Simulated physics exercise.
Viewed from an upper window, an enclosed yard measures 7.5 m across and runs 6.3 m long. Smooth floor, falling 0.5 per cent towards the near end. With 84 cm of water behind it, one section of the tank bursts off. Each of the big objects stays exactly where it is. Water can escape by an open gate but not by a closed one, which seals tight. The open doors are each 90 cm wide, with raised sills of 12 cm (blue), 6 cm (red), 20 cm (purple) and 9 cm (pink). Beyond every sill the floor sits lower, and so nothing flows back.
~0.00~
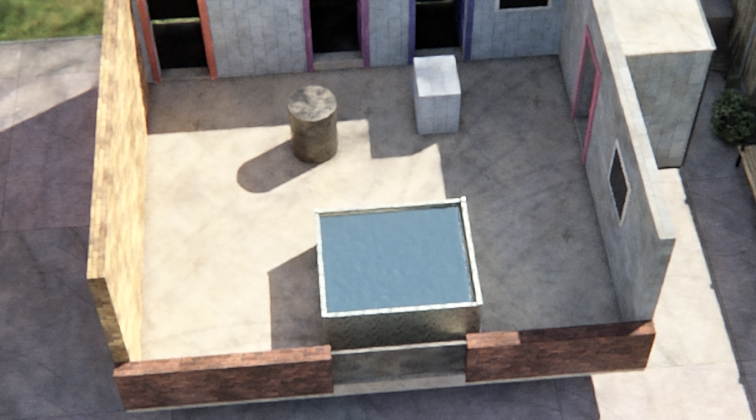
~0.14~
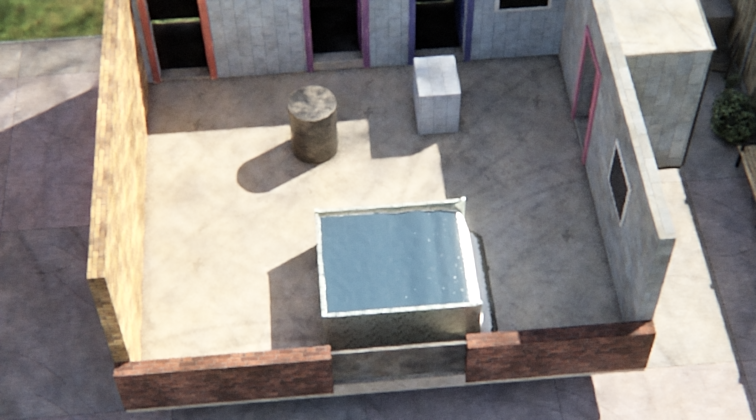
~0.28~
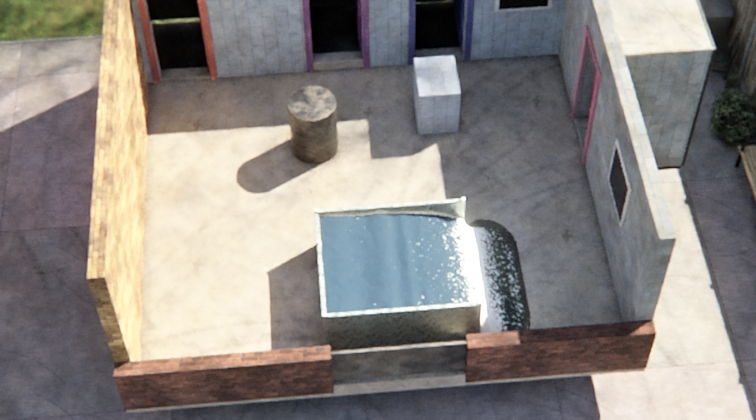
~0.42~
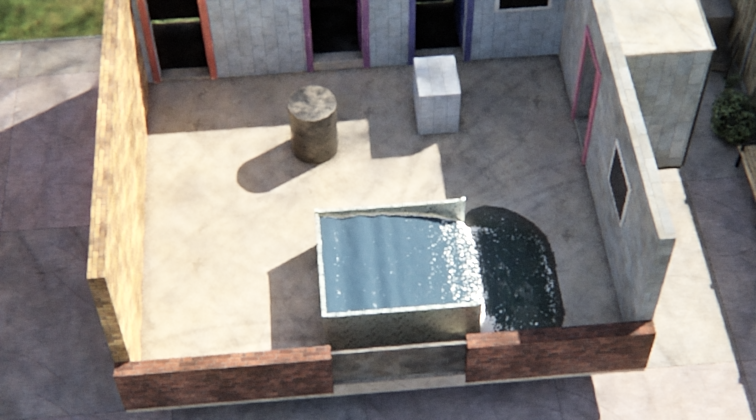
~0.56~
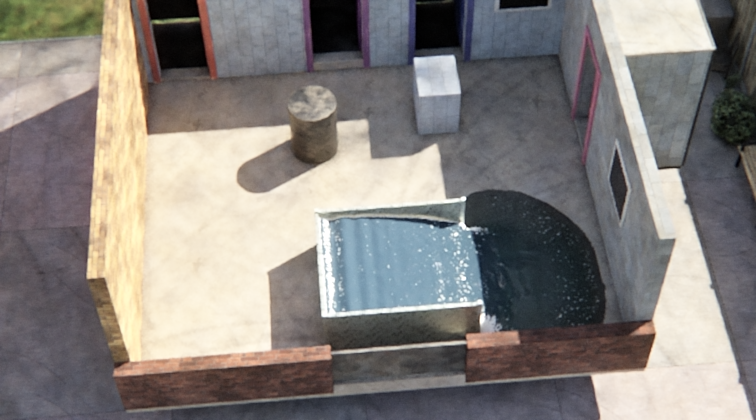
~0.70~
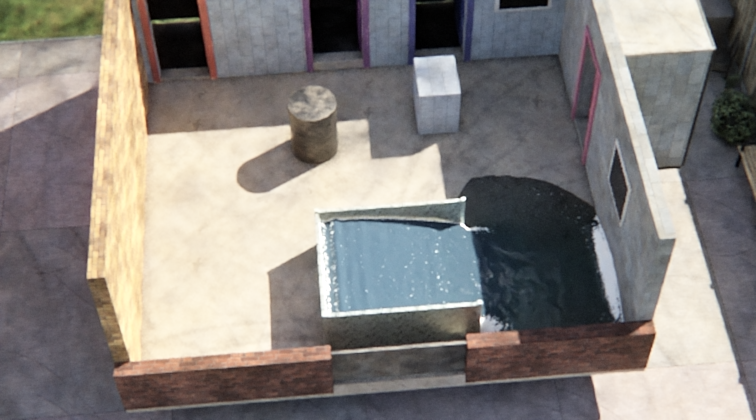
Water bursts from the right side of a square, pale-rimmed tank in a sunlit walled yard, seen from high above by a camera that stays still. A brown cylinder and a pale block stand on the beige floor towards the back, before orange- and purple-edged doorways. The water spreads in a dark, rounded sheet flecked with white, reaching the right wall as the tank's level drops.
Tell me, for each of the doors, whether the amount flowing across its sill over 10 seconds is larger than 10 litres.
For 10 seconds: The blue door, larger; the red door, larger; the purple door, not larger; the pink door, larger.
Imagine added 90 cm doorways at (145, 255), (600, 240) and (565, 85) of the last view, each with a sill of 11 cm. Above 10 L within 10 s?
Well, the first is on the low side, the second is on the high side, and the third is on the high side.
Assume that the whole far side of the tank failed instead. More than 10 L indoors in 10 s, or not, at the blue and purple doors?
Blue: Exceeding the limit; purple: Exceeding the limit.
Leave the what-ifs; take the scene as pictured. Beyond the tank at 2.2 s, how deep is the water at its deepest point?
Max around 50 cm.
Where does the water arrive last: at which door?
I'd say the red one.
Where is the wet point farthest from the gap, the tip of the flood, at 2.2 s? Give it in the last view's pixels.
That's around (557, 61) in the last picture.
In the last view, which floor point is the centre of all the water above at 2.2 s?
Its balance point sits around (509, 268).
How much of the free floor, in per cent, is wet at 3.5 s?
Wet share: About 40 %.
After 1.4 s water covers 20 % of the floor and is deepest (62 cm) near (612, 339); blue door not reached, red door not reached, purple door not reached, pink door 10 cm at the sill, 0 L in.
After 2.2 s water covers 25 % of the floor and is deepest (50 cm) near (626, 348); blue door not reached, red door not reached, purple door not reached, pink door 15 cm at the sill, 5 L in.
After 3.5 s water covers 40 % of the floor and is deepest (35 cm) near (527, 63); blue door 23 cm at the sill, 3 L in, red door not reached, purple door 3 cm at the sill, 0 L in, pink door 13 cm at the sill, 24 L in.
After 6.0 s water covers 80 % of the floor and is deepest (22 cm) near (534, 138); blue door 16 cm at the sill, 87 L in, red door 3 cm at the sill, 0 L in, purple door 6 cm at the sill, 0 L in, pink door 13 cm at the sill, 33 L in.
After 10.0 s water covers 100 % of the floor and is deepest (18 cm) near (591, 351); blue door 6 cm at the sill, 95 L in, red door 11 cm at the sill, 38 L in, purple door 3 cm at the sill, 0 L in, pink door 9 cm at the sill, 79 L in.
